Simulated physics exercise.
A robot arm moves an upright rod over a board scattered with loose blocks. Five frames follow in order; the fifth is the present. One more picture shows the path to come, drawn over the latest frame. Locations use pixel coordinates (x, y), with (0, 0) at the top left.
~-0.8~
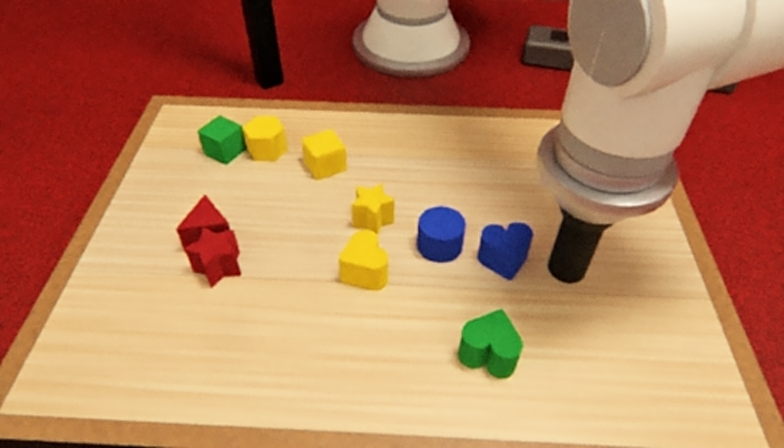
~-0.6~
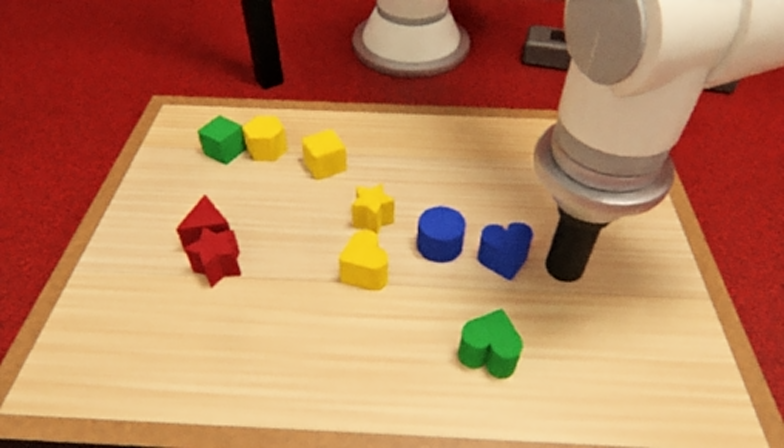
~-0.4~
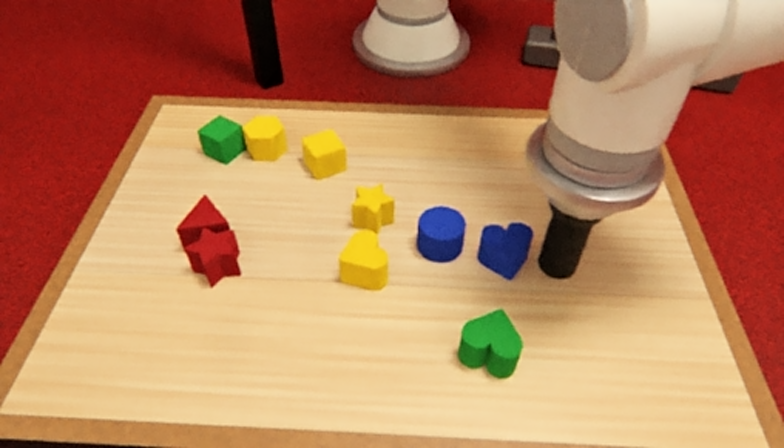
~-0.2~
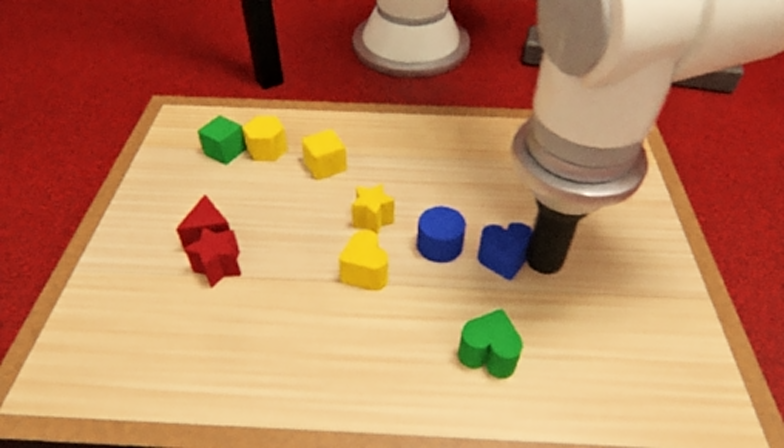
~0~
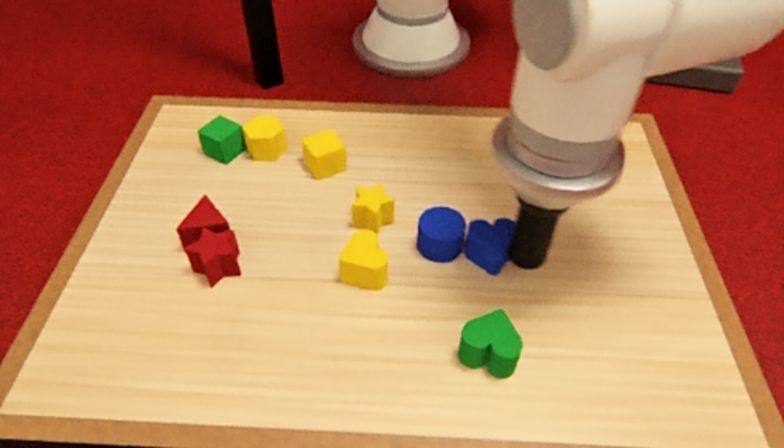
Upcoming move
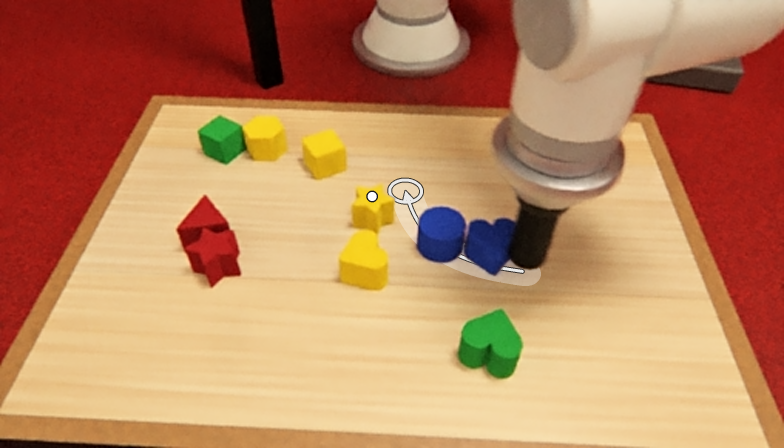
On a wooden board scattered with coloured blocks, a robot arm holding an upright black rod moves slowly left until it meets the blue heart, then pushes it a short way toward the blue circle while the other blocks stay still.
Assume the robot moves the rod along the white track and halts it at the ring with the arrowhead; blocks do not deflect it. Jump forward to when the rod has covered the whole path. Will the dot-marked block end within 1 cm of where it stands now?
No.
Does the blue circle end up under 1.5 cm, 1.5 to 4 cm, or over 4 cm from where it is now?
Net shift: Above 4 cm.
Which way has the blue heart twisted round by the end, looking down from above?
Twists clockwise.
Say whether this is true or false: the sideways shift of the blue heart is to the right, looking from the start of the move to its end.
True.
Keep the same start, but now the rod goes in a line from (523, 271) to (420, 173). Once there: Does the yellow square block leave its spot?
Going by the path, no.
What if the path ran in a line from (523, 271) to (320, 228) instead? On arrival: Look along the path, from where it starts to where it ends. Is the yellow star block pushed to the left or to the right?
My prediction: Rightwards.
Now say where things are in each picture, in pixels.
The first picture shows rod's lower end (566, 269); yellow heart (365, 250); yellow star block (372, 196); blue circle (442, 222); blue heart (509, 237).
The second picture shows rod (564, 268); blocks still.
The third picture shows rod (557, 265); blocks still.
The fourth picture shows rod (544, 260); blocks still.
The fifth picture shows rod (527, 256); yellow heart (365, 250); yellow star block (372, 196); blue circle (442, 222); blue heart (494, 232).
Drawn move, from (523, 271) over (465, 258) and (422, 228) to (406, 191); the dot is on the yellow star block.
The first path, step by step. One third of the way, rod (466, 242); blue circle (411, 209); blue heart (454, 208), turned 35° clockwise.
Two thirds of the way, rod (423, 211); yellow star block (348, 190), turned 45° anticlockwise; blue circle (387, 190); blue heart (445, 185), turned 95° clockwise.
At the end, rod (406, 175); yellow heart still; yellow star block (336, 189), turned 75° anticlockwise; blue circle (368, 170); blue heart (446, 176), turned 125° clockwise.
